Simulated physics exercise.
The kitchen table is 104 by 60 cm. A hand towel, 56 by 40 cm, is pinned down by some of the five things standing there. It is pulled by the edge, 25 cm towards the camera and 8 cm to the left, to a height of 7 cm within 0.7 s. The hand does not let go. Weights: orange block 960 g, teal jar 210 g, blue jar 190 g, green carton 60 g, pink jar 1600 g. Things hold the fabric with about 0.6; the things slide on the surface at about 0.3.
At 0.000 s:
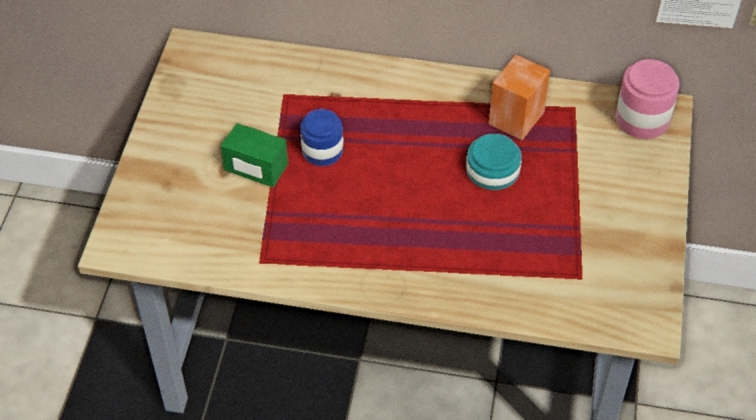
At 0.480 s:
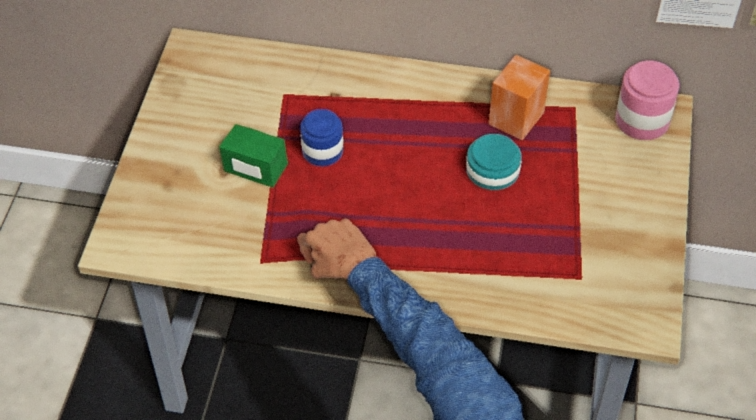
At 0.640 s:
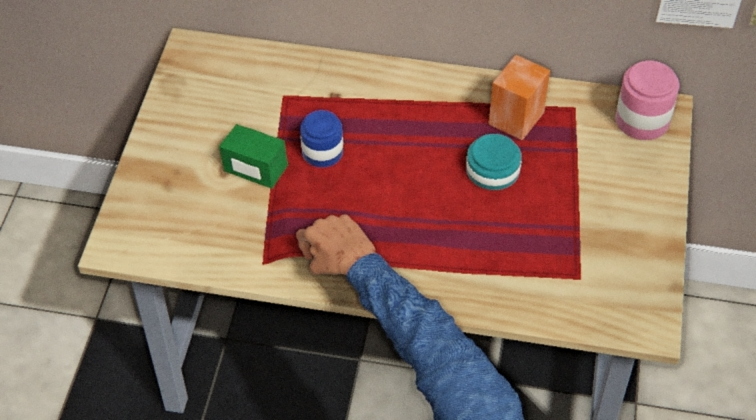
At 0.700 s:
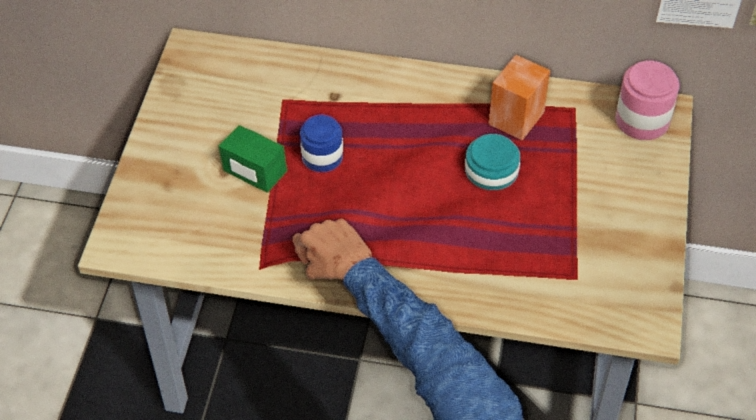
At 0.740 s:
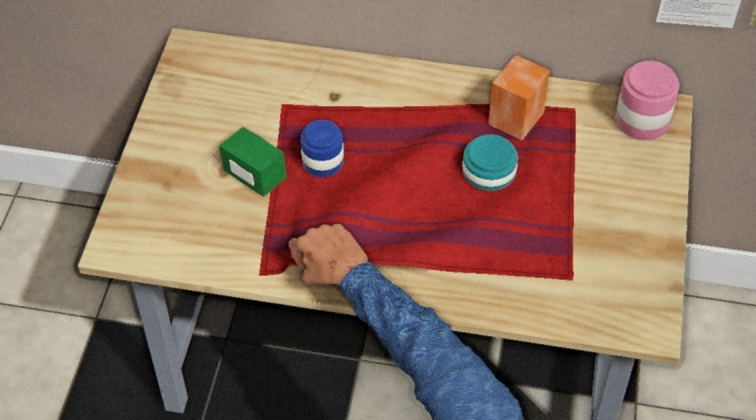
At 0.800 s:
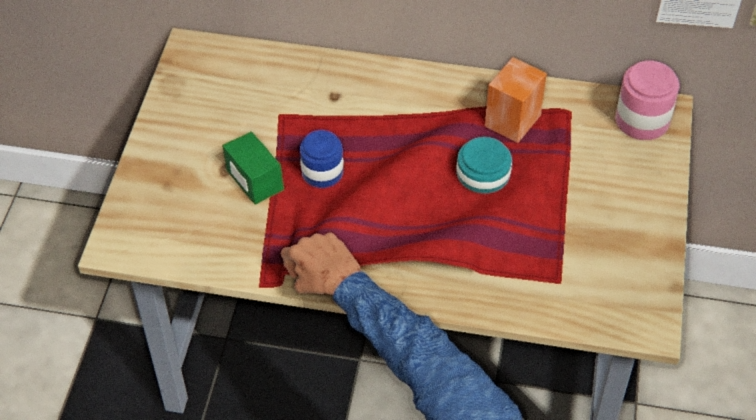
On a wooden table, a hand gripped the front left edge of a red cloth and tugged it slightly, wrinkling the fabric, shifting the blue and teal jars a little and turning the green carton.
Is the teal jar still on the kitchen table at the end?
The teal jar keeps to the top.
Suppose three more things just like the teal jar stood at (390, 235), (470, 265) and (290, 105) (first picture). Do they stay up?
In that order: Goes over, goes over, stays on.
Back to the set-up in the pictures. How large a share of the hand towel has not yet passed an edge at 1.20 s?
Some 65 per cent of it.
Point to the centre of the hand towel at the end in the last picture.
Around (327, 276).
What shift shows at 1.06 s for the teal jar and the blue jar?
About: Teal jar 20 cm, blue jar 20 cm.
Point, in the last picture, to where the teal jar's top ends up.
Around (393, 240).
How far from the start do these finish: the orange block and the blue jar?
About: Orange block 30 cm, blue jar 30 cm.
At 0.9 s, 95 % of the hand towel is still over the top; teal jar 8 cm off its start, blue jar 12 cm off its start, orange block 7 cm off its start.
At 1.1 s, 80 % of the hand towel is still over the top; teal jar 19 cm off its start, blue jar 21 cm off its start, orange block 19 cm off its start.
At 1.2 s, 65 % of the hand towel is still over the top; teal jar 26 cm off its start at (400, 235), blue jar 27 cm off its start at (238, 225), orange block 26 cm off its start at (421, 152).
At 1.3 s, 65 % of the hand towel is still over the top; teal jar 27 cm off its start, blue jar 29 cm off its start, orange block 28 cm off its start.
At 2.9 s, 60 % of the hand towel is still over the top; teal jar 27 cm off its start at (393, 240), blue jar 29 cm off its start at (229, 234), orange block 28 cm off its start at (413, 157), green carton 25 cm off its start at (168, 236).
